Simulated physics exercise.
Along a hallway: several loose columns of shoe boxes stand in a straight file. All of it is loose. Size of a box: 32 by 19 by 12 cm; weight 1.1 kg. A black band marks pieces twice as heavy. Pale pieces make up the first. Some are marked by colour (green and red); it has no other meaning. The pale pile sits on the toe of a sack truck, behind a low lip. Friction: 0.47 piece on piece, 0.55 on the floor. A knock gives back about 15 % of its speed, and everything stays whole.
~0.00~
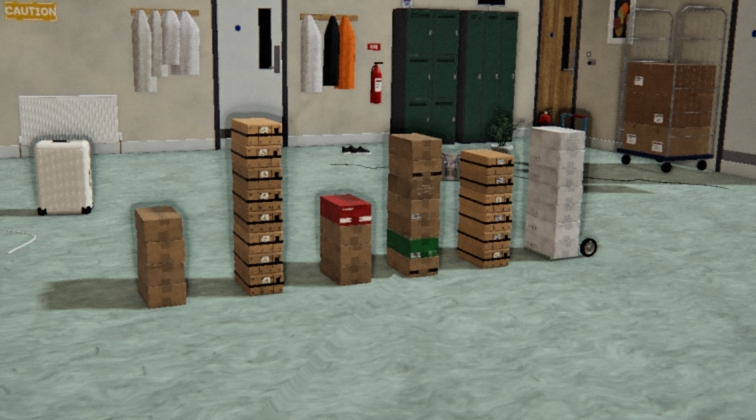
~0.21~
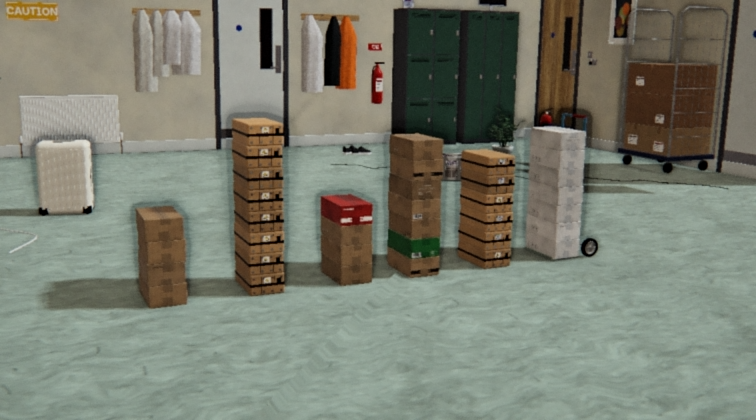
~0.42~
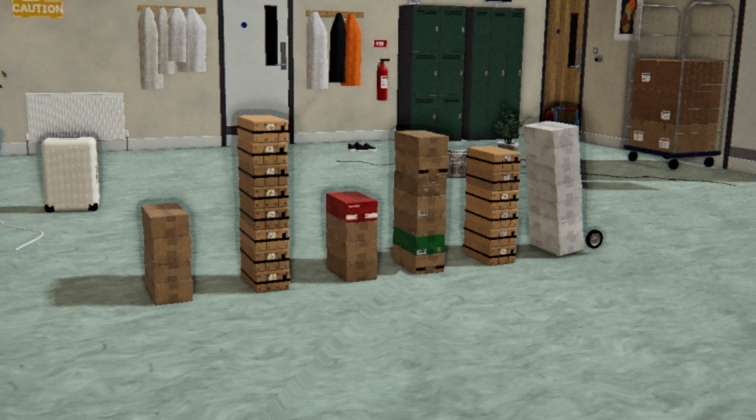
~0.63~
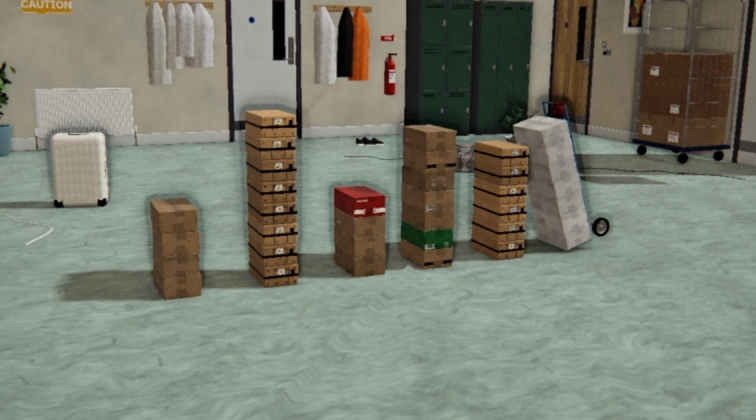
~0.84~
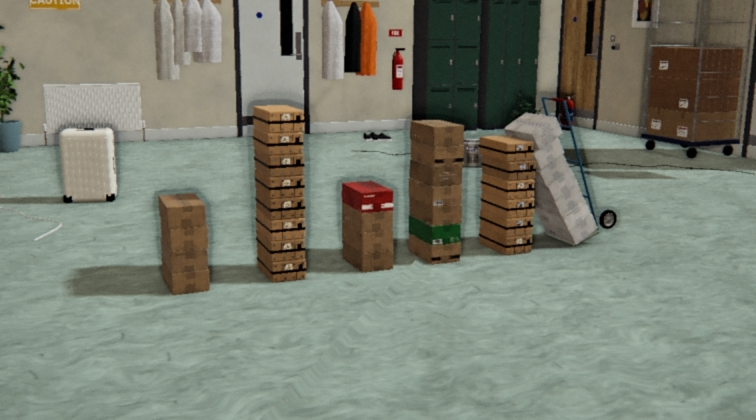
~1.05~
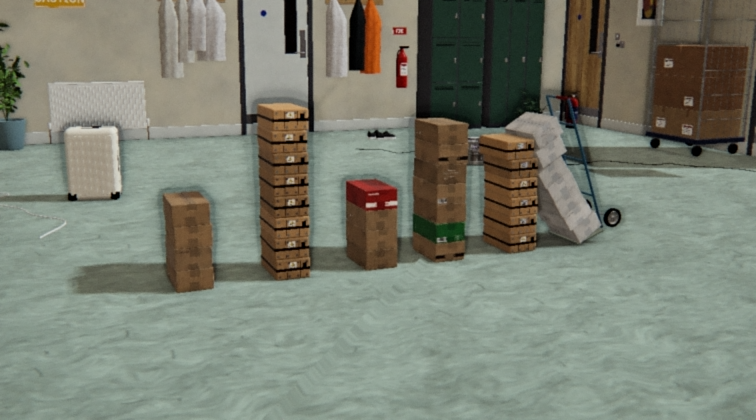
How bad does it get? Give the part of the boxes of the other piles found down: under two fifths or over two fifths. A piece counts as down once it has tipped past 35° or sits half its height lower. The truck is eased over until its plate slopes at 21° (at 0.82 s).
Ending down: Under two fifths.
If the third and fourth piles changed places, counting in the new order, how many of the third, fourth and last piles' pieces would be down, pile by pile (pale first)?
In that case third 0, fourth 0, last 0.
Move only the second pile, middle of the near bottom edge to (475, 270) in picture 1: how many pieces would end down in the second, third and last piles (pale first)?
In that case second 0, third 0, last 0.
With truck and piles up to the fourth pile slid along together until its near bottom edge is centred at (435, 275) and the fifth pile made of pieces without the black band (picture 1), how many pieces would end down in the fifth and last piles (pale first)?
Then fifth 0, last 0.
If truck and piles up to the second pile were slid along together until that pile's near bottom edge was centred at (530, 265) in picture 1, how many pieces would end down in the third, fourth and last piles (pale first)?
Then third 0, fourth 0, last 0.
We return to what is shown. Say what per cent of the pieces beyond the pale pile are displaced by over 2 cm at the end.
Shifted: 5 per cent.
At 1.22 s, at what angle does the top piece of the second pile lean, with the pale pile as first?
It leans some 0°.
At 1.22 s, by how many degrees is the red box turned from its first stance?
Roughly 0°.
After 1.22 s, 0 of the pale pile down; none of the 29 other boxes down, 2 disturbed.
In the end (1.9 s), 0 of the pale pile down; none of the 29 other boxes down, 2 disturbed; green box unmoved; red box unmoved. That is 0 per cent. From the last view, middles, green box near (438, 227), red box near (371, 194).
